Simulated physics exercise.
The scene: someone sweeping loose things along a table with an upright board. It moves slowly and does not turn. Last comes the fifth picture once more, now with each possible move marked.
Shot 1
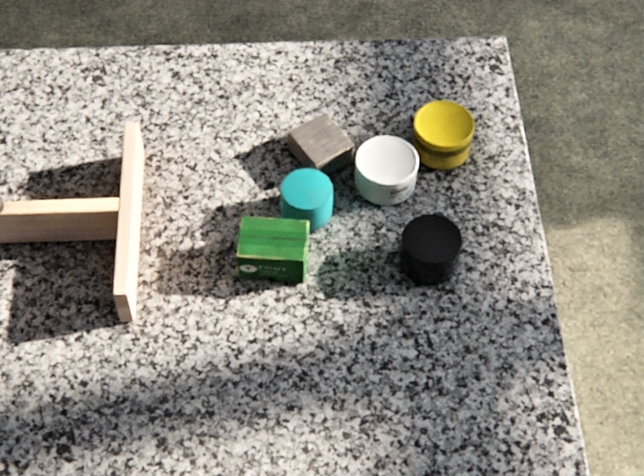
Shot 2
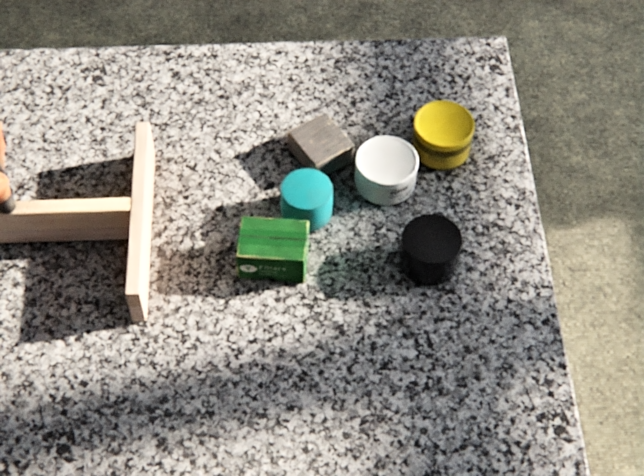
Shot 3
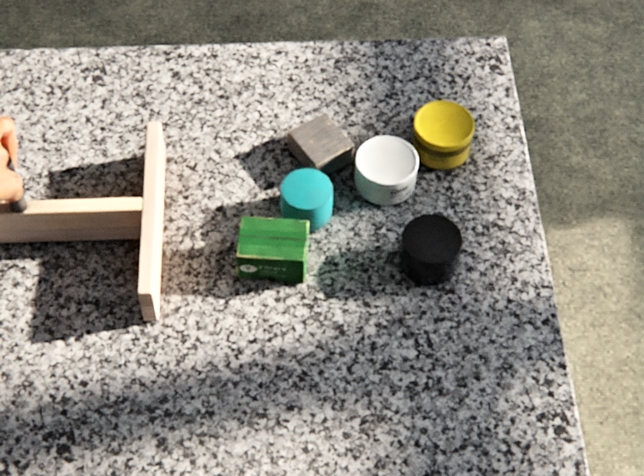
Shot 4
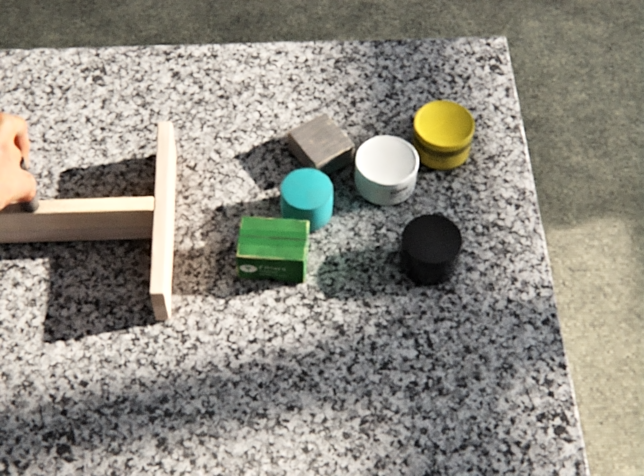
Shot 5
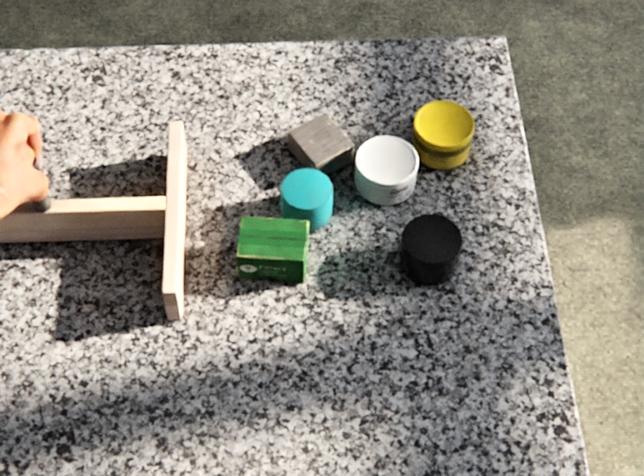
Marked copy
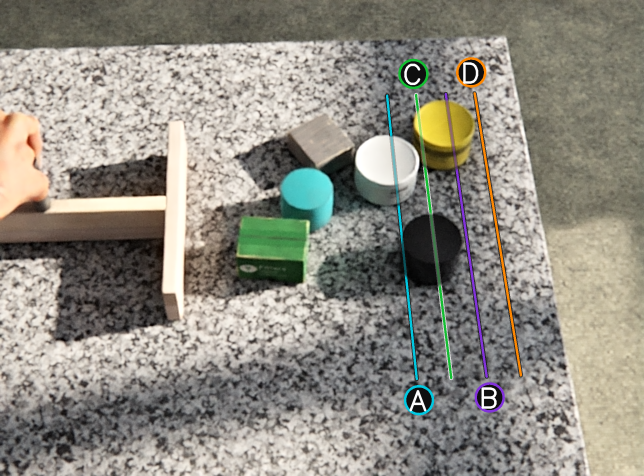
A hand comes into view at the left edge, above the handle of an upright pale wooden board on a speckled grey stone table, seen from above. To the right sit a green box, a turquoise tin, a grey-brown block, a white tub, a yellow tub and a black pot. The board slides slowly a short way right without turning or touching them, while they and the camera stay still.
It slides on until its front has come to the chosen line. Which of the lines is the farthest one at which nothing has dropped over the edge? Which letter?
It can go as far as C.
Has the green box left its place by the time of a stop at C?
Yes.
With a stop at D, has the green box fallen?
By then, no.
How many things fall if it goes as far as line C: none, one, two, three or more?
In all, none.
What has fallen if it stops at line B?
The black pot goes over.
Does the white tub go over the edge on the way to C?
By then, no.
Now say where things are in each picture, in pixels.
In the first frame, board (126, 204); green box (274, 250); turquoise tin (306, 200).
In the second frame, board (138, 203); black pot (430, 250).
In the third frame, board (150, 203); yellow tub (442, 136).
In the fourth frame, board (161, 202); turquoise tin (306, 200).
In the fifth frame, board (173, 202); black pot (430, 250); white tub (386, 171); yellow tub (442, 136).
On the copy, A at (401, 225); B at (464, 223); C at (432, 224); D at (496, 222).
On C. First, board (267, 199); green box (310, 244); yellow tub (442, 136).
Then, board (361, 196); yellow tub (452, 126); black pot (468, 250).
Finally, board (430, 194); black pot (537, 249); yellow tub (491, 107); nothing has fallen.
By contrast, A is safe but short; B drops the black pot; D drops the black pot and yellow tub.
